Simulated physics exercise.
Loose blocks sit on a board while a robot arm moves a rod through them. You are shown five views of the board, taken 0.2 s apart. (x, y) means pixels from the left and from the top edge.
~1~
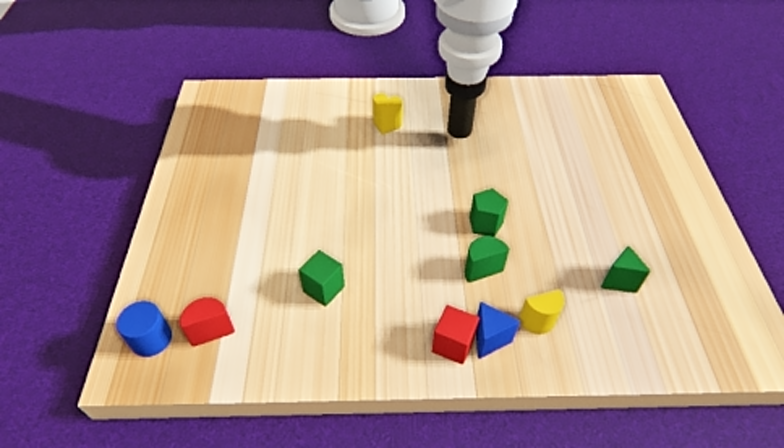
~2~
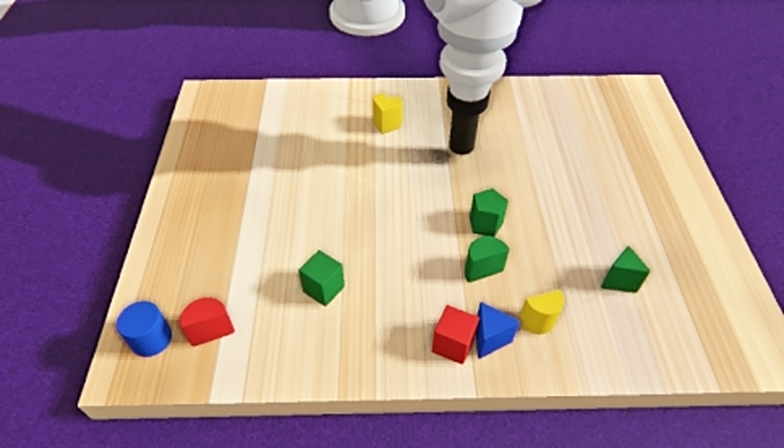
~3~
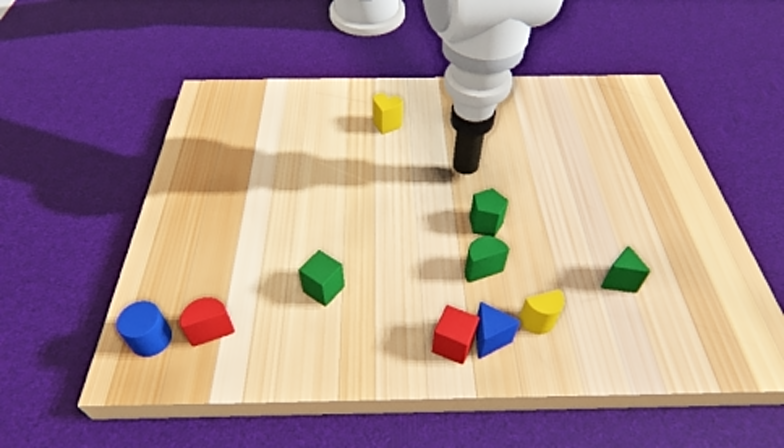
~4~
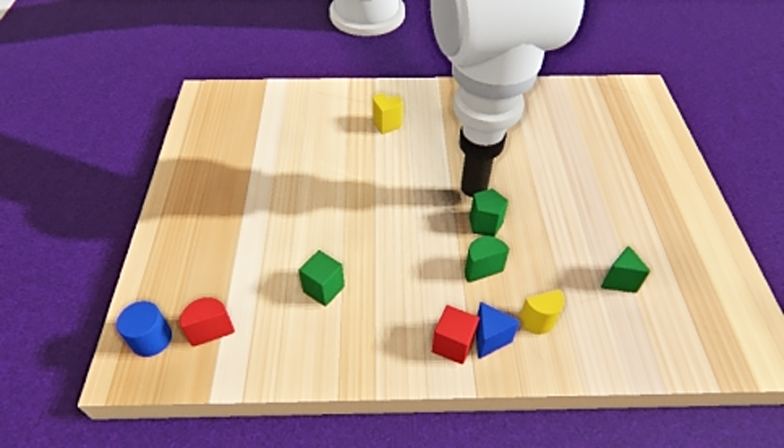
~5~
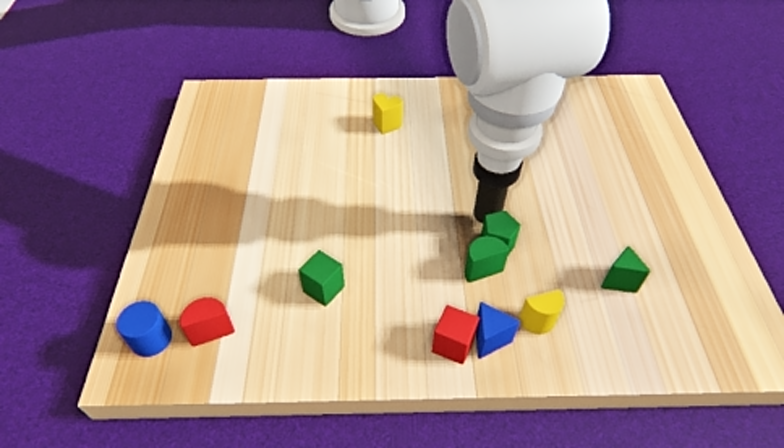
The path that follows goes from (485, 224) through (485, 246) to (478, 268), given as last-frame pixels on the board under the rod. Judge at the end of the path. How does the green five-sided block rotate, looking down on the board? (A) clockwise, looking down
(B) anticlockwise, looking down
Answer: B.
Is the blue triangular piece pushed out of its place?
Answer: No.
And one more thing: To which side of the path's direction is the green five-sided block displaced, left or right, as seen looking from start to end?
It goes left.
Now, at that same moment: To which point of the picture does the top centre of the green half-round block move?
At (487, 271).
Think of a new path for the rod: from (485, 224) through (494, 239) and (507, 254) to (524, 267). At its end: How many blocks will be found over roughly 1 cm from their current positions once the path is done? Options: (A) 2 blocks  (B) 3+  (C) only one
A: 2 blocks.
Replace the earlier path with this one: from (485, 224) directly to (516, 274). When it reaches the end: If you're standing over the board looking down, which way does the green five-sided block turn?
From above, it turns clockwise.
On the path given first. Halfway along, rod at (487, 237); green half-round block at (487, 263), turned 45° clockwise; green five-sided block at (511, 245), turned 20° anticlockwise.
At the end, rod at (480, 259); green half-round block at (487, 271), turned 35° clockwise; blue triangular piece not moved; green five-sided block at (516, 253), turned 45° anticlockwise.
